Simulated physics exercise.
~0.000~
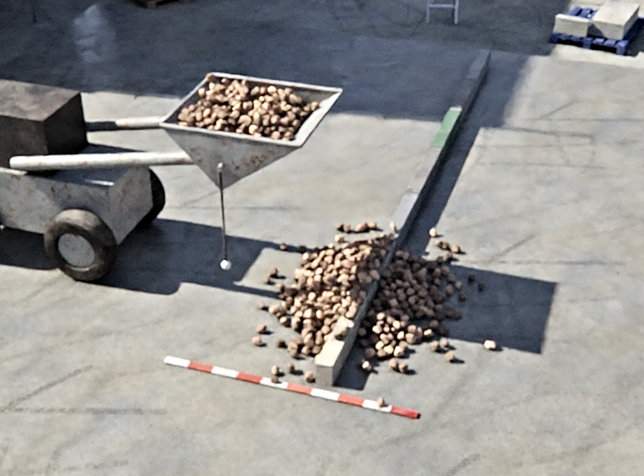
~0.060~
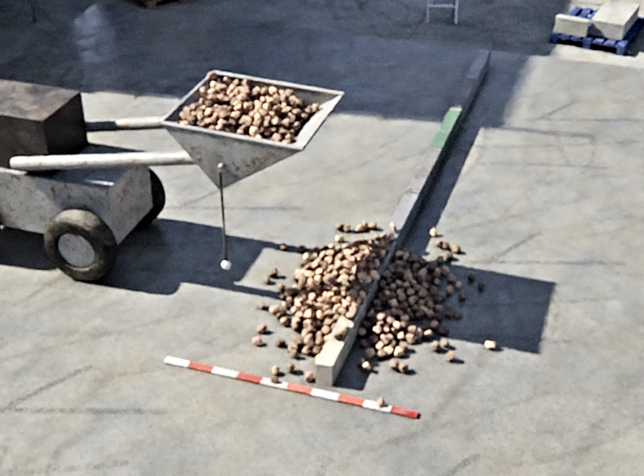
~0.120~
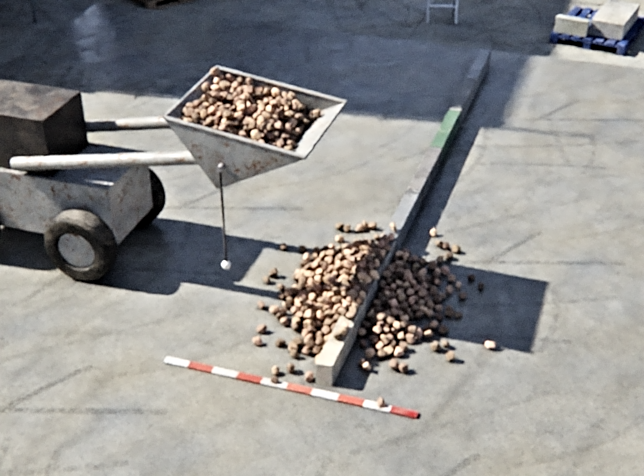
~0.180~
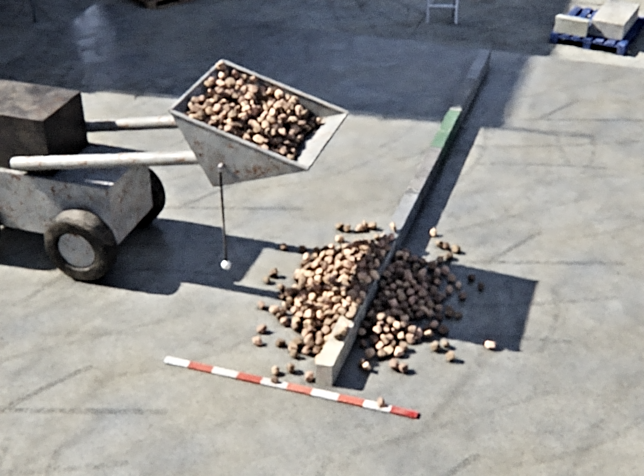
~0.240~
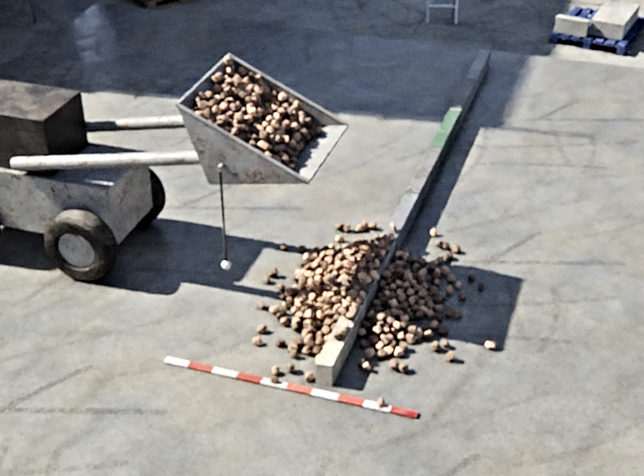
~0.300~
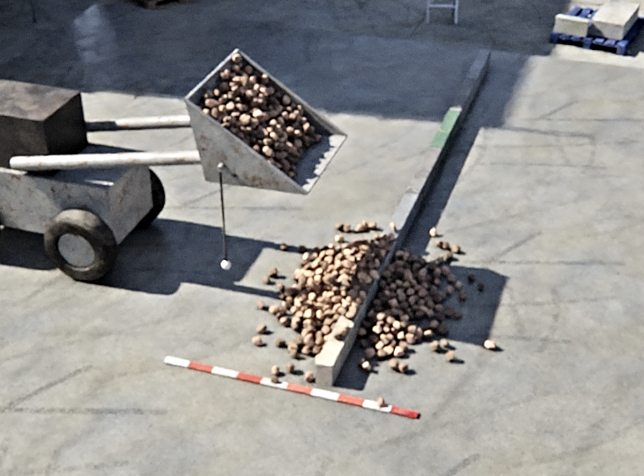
A loader's steel bucket full of brown stones tilting steadily downward to the right, beside a loose heap straddling a long kerb.
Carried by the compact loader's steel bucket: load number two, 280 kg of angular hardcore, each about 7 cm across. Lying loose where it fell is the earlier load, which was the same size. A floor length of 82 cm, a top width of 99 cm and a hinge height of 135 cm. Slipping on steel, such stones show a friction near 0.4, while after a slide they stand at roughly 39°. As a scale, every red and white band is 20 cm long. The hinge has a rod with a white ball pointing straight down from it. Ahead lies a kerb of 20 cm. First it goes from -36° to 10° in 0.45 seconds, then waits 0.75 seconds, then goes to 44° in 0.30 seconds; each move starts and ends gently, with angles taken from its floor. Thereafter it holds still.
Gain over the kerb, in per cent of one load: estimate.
Approx. 13 %.
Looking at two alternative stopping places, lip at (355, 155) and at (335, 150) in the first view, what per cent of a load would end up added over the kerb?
First place about 85 %, second about 55 %.
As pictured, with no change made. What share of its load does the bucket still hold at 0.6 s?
It holds some 100 percent.
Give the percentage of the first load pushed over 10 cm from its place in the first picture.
Close to 5 per cent.
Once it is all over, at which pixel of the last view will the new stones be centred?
They settle centred around (328, 277).
After 0.4 s the floor is at 8°; in per cent of one load, 100 in the bucket, 69 on this side of the kerb, 31 over the kerb; the foremost stones are at (464, 316).
After 0.6 s the floor is at 10°; in per cent of one load, 100 in the bucket, 69 on this side of the kerb, 31 over the kerb; the foremost stones are at (464, 316).
After 2.0 s the floor is at 44°; in per cent of one load, 15 in the bucket, 149 on this side of the kerb, 35 over the kerb; the foremost stones are at (465, 317).
After 4.5 s the floor is at 44°; in per cent of one load, 0 in the bucket, 157 on this side of the kerb, 43 over the kerb; the foremost stones are at (467, 316). Net gain over the kerb, 13.
